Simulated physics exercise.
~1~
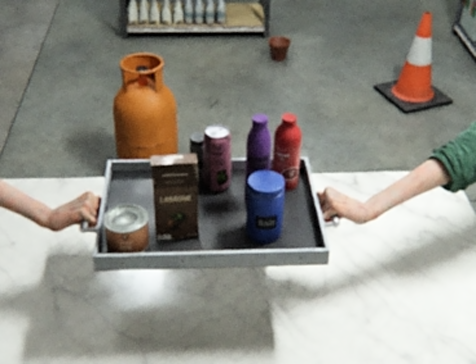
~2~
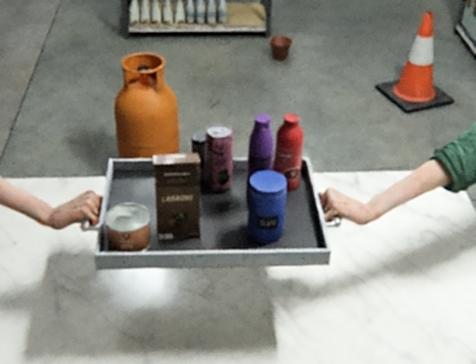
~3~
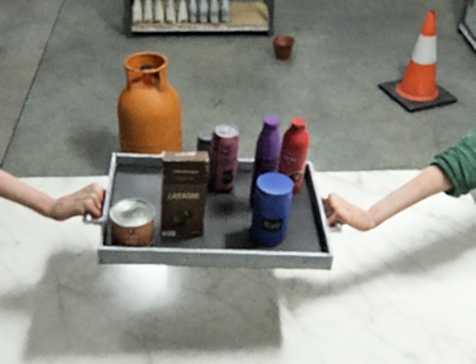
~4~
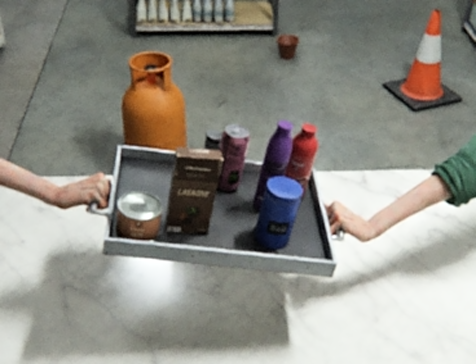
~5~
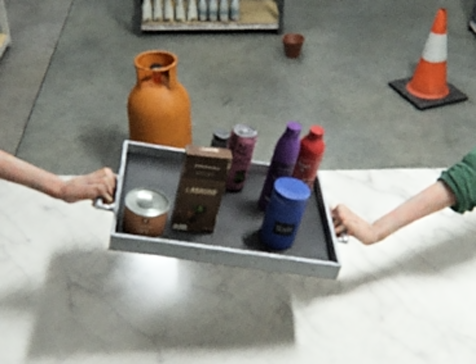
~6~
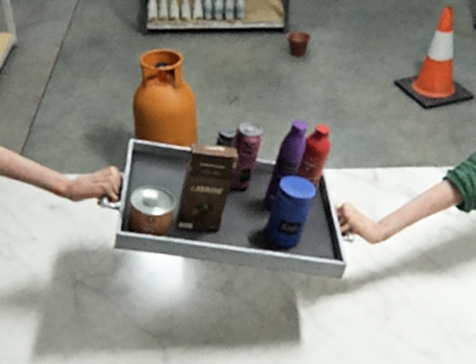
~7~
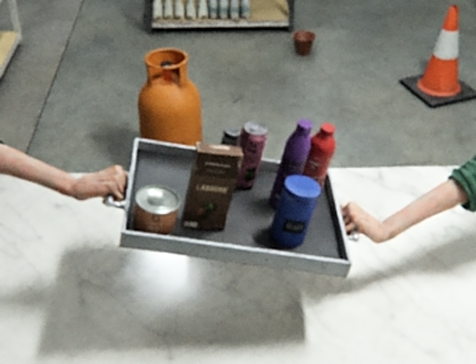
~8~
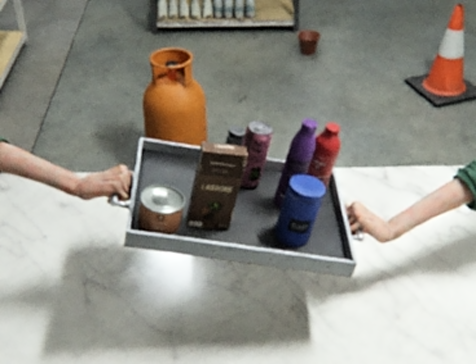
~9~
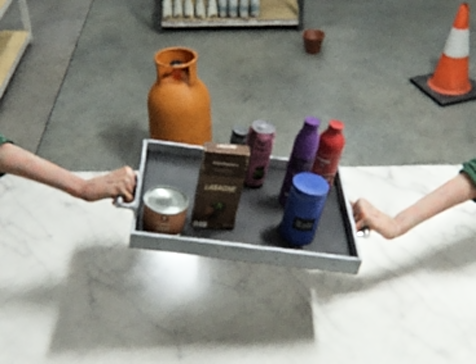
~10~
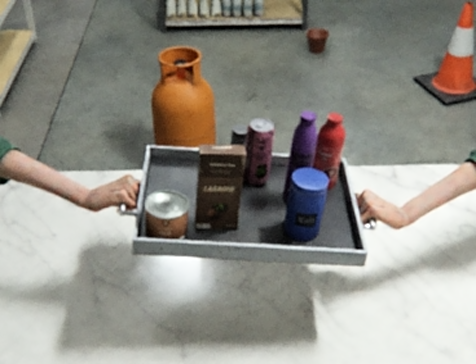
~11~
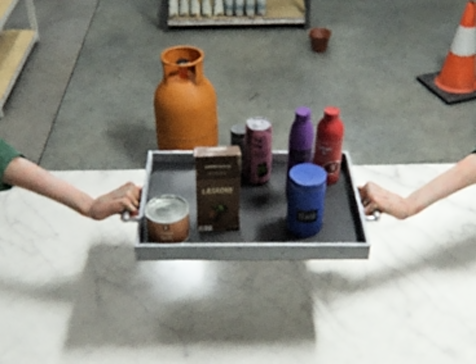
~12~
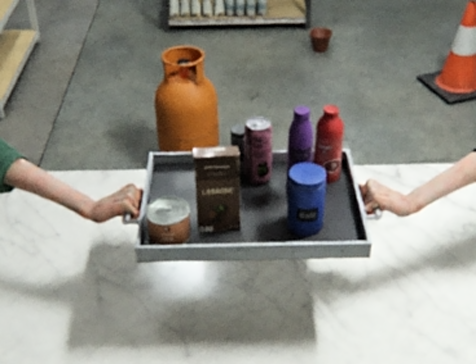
Above a pale marble surface, two hands tip a loaded tray rightward, then level it.
